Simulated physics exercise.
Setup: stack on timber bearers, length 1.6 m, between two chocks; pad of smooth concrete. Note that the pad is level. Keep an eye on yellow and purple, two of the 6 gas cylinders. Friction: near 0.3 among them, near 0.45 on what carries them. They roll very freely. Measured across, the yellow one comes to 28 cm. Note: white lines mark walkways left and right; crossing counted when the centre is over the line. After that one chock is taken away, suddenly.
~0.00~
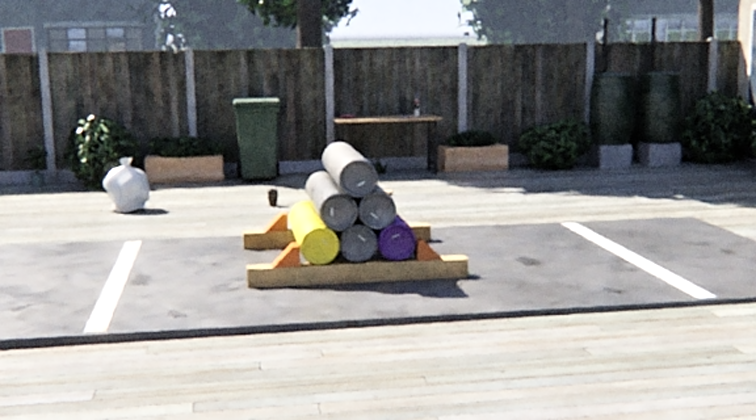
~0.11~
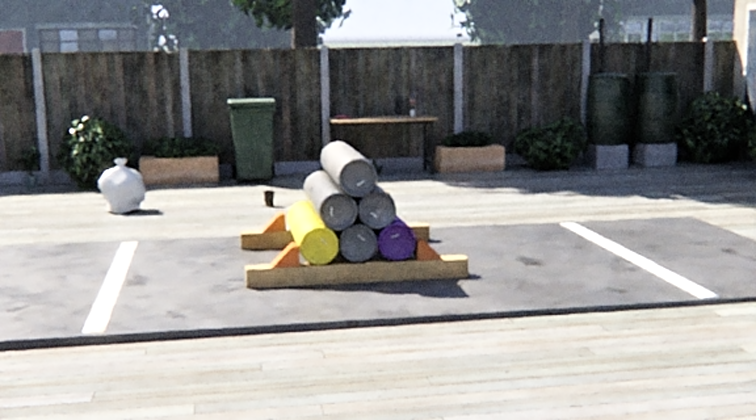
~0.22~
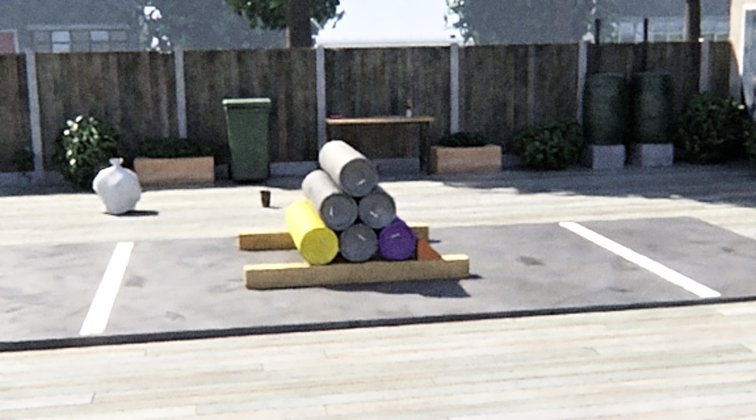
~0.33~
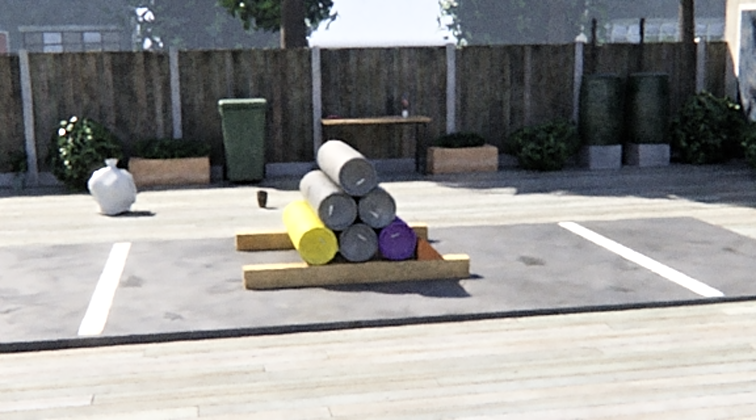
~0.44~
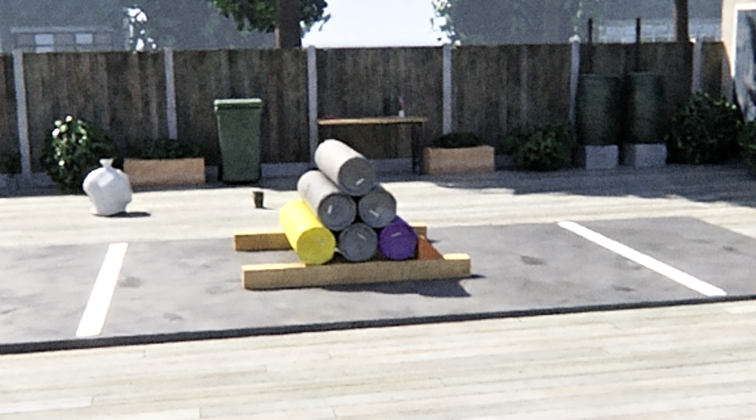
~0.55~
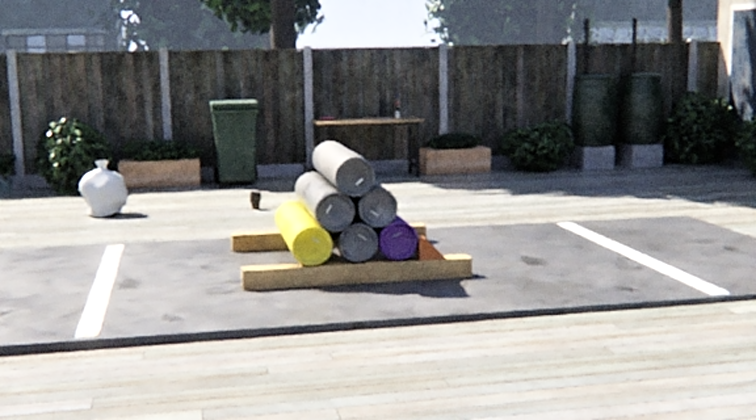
We see six cylinders stacked in a pyramid on timber bearers, yellow at lower left and purple at lower right; the left chock disappears, then the yellow cylinder edges very slightly left while the purple one barely moves.
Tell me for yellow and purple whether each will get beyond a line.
Yellow cylinder: Yes, it will; purple: No, it won't.
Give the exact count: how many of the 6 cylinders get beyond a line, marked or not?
That comes to 1 in total.
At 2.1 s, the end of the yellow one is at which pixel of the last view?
(170, 275), more or less.
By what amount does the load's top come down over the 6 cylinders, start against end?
25 cm.
Then, 1.3 s in, yellow is on the bearers, 10 cm from the bearers' left end, rolling left; purple is on the bearers, 55 cm from the bearers' right end; 0 of 6 have crossed.
Then, 2.1 s in, yellow is off the bearers, 45 cm short of the left line, rolling left; still the same for purple; 0 of 6 have crossed.
Then, 3.0 s in, yellow is past the left line; still the same for purple; 1 of 6 has crossed.
In the end (5.3 s), yellow is past the left line; purple is on the bearers, 55 cm from the bearers' right end; 1 of 6 has crossed.
